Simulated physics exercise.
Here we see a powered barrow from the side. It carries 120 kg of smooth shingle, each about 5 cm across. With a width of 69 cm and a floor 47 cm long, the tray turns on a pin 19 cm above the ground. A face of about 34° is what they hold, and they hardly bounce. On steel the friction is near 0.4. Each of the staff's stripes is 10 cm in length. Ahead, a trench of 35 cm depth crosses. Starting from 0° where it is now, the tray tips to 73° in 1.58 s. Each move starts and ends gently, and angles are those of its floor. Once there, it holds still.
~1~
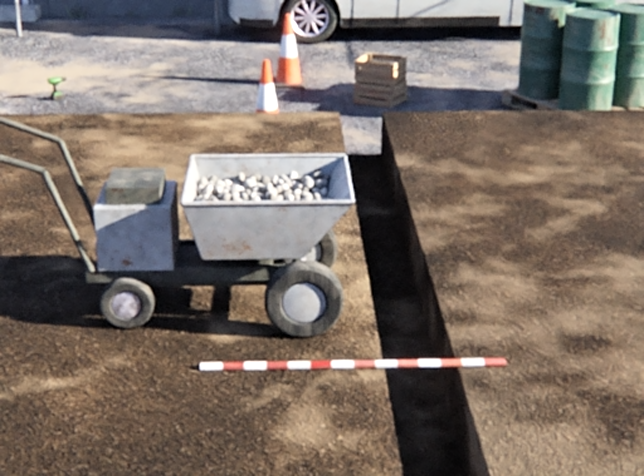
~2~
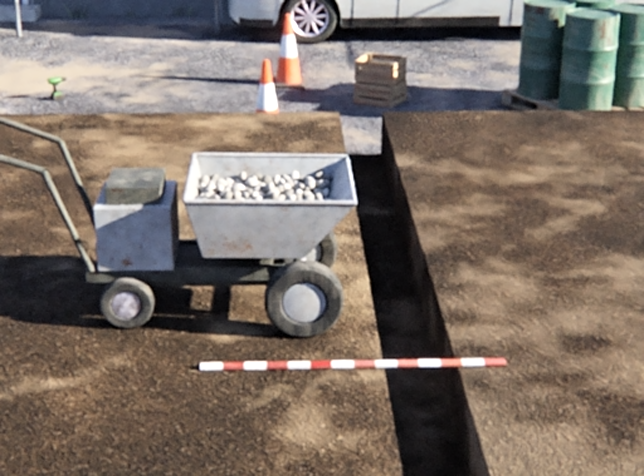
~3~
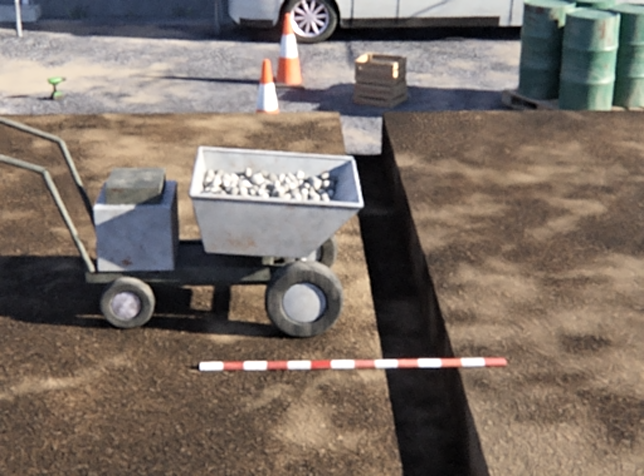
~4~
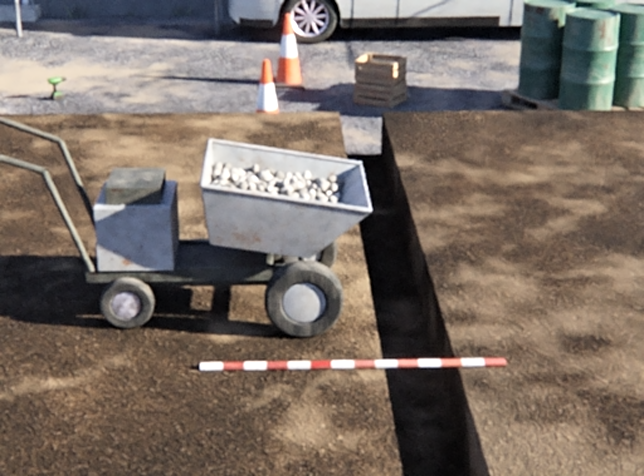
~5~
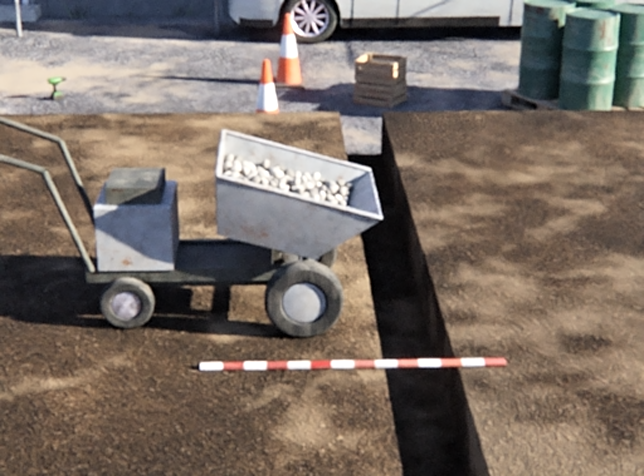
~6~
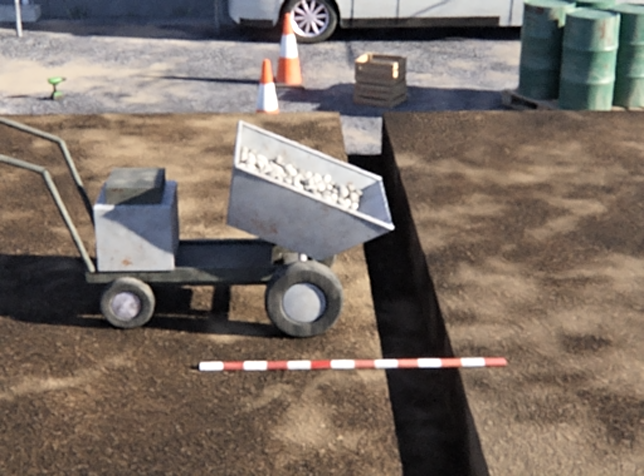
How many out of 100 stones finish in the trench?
About 55 of them.
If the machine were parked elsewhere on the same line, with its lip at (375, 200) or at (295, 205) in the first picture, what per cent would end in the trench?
Around 30% for the first place and 100% for the second.
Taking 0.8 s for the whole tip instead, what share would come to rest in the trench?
That works out at about 40 in a hundred.
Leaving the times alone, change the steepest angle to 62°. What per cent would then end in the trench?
It would be near 60 per cent.
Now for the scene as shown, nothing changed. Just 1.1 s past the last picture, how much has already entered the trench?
Roughly 25% by that time.
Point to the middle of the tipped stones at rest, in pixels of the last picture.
Somewhere near pixel (433, 345).
Then, 0.6 s after the last picture the floor is at 61°, 100 % in the tray; the foremost stones are at (419, 262).
Then, 1.1 s after the last picture the floor is at 73°, 40 % in the tray, 24 % in the trench, 36 % past the trench; the foremost stones are at (540, 297).
Then, 1.4 s after the last picture the floor is at 73°, 13 % in the tray, 41 % in the trench, 46 % past the trench; the foremost stones are at (605, 292).
Then, 3.4 s after the last picture the floor is at 73°, 0 % in the tray, 55 % in the trench, 45 % past the trench; the foremost stones are at (634, 291).
